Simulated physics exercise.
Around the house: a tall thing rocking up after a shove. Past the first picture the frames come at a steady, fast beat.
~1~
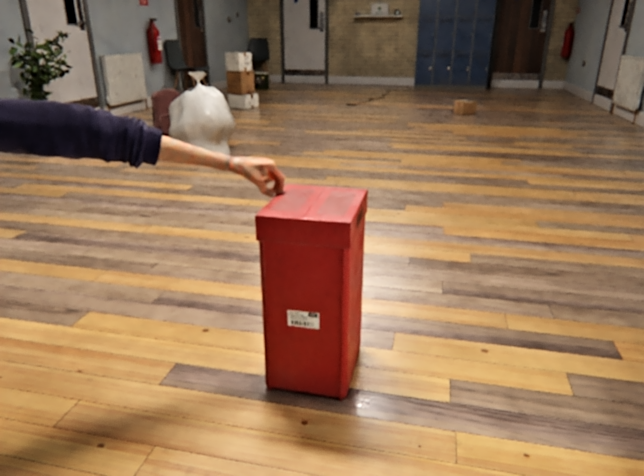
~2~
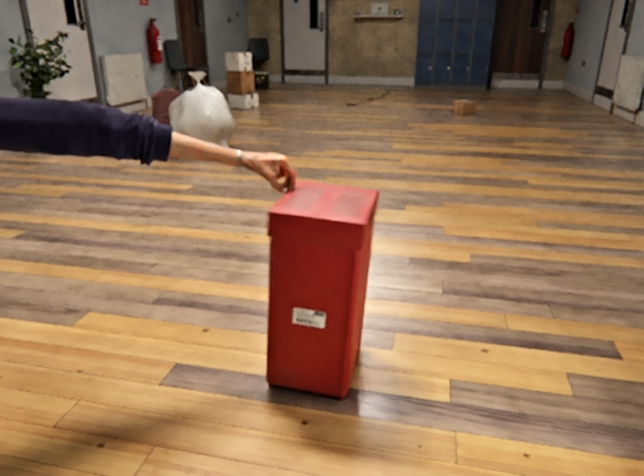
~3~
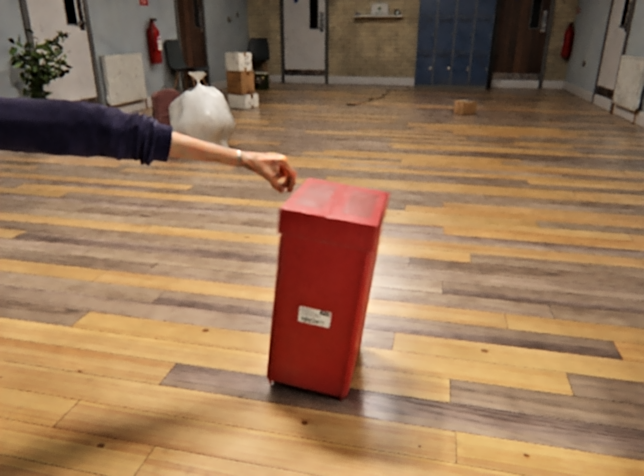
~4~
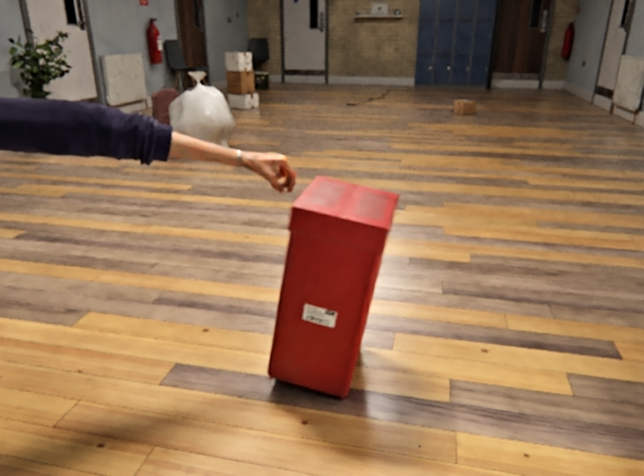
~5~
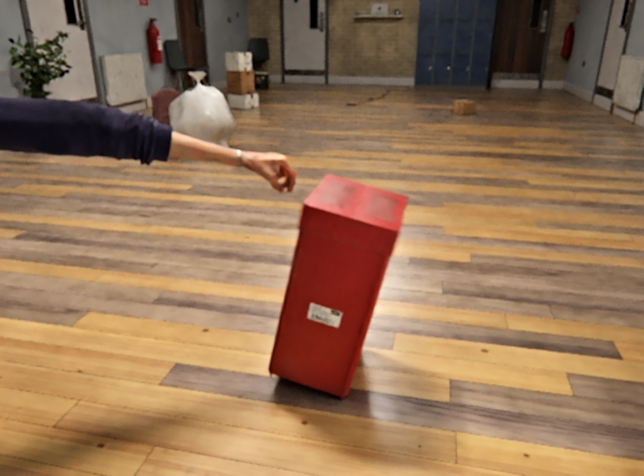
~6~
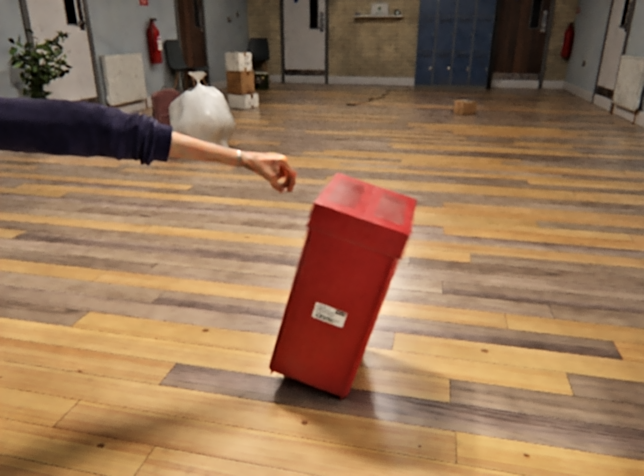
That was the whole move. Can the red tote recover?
As it turns out, the red tote topples.
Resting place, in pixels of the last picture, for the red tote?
Roughly at (448, 349).
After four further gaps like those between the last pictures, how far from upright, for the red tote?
It would show 25°.
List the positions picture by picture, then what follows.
Red tote (316, 289) upright, in the first picture.
Red tote (322, 288) 4° off upright, in the second picture.
Red tote (327, 287) 7° off upright, in the third picture.
Red tote (332, 286) 10° off upright, in the fourth picture.
Red tote (337, 285) 13° off upright, in the fifth picture.
Red tote (341, 285) 16° off upright, in the sixth picture.
Then, 0.28 s after the last picture, red tote 55° off upright near (410, 304).
At rest, the red tote falls over, near (448, 349).
